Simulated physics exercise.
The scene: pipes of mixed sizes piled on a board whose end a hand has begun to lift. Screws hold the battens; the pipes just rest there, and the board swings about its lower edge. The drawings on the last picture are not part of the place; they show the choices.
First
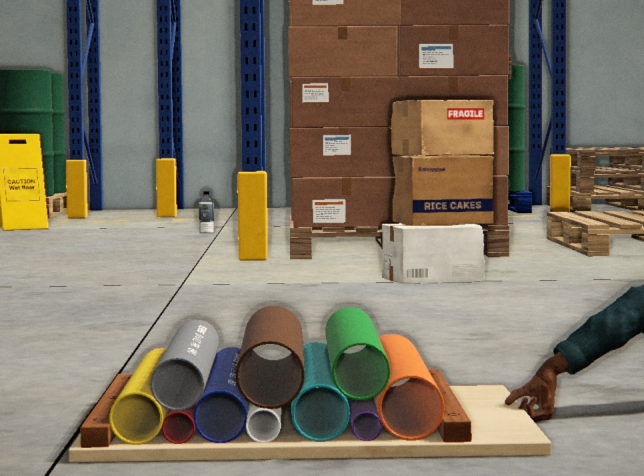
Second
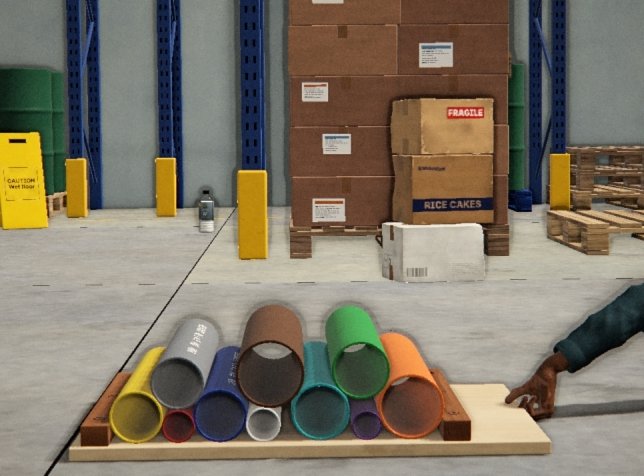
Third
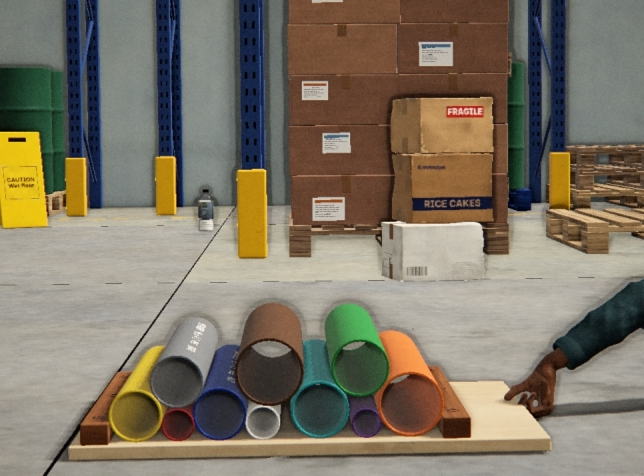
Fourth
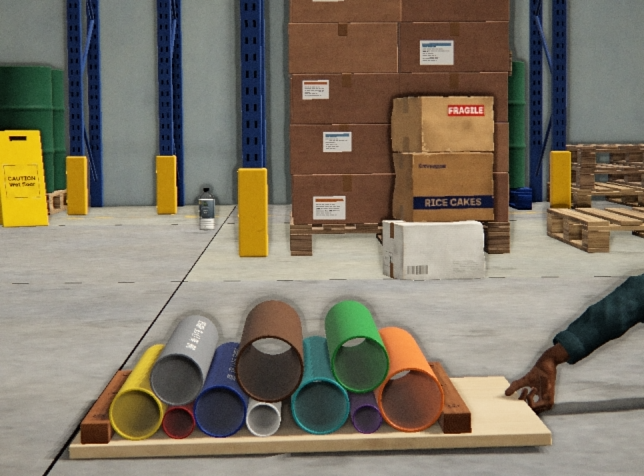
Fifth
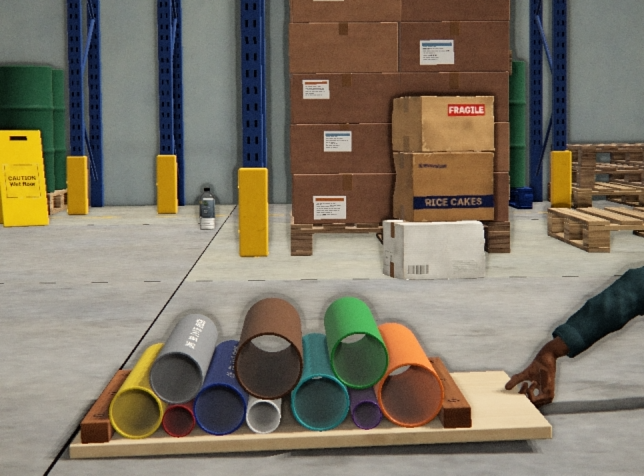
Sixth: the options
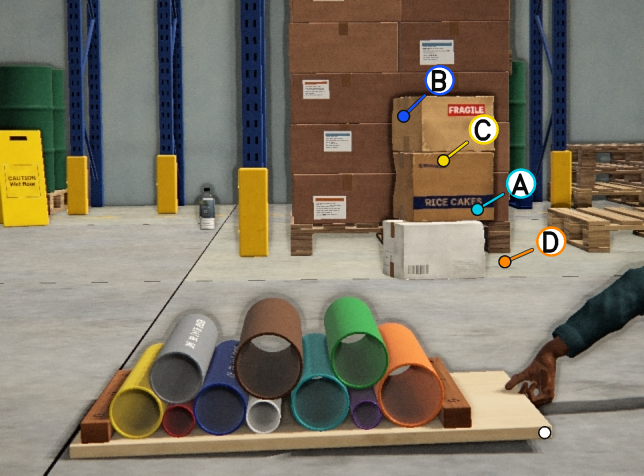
A hand at the right slightly lifting the end of a wooden board stacked with colourful pipes on a warehouse floor.
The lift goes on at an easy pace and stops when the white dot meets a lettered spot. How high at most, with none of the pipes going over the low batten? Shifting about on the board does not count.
No higher than C.
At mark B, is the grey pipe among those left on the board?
No.
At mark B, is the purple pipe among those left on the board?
Yes, with B.
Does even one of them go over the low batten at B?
Yes.
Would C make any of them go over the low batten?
No.
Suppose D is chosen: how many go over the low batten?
It comes to none.
On the marked copy, A at (478, 209); B at (404, 116); C at (443, 161); D at (505, 262); the white dot at (545, 433).
Following C. Soon after the start, board at 20°.
Later, board at 37°.
In the end, board at 37°, none over the low batten.
As for the rest, A none over the low batten; B three over the low batten (grey, green, brown); D none over the low batten.
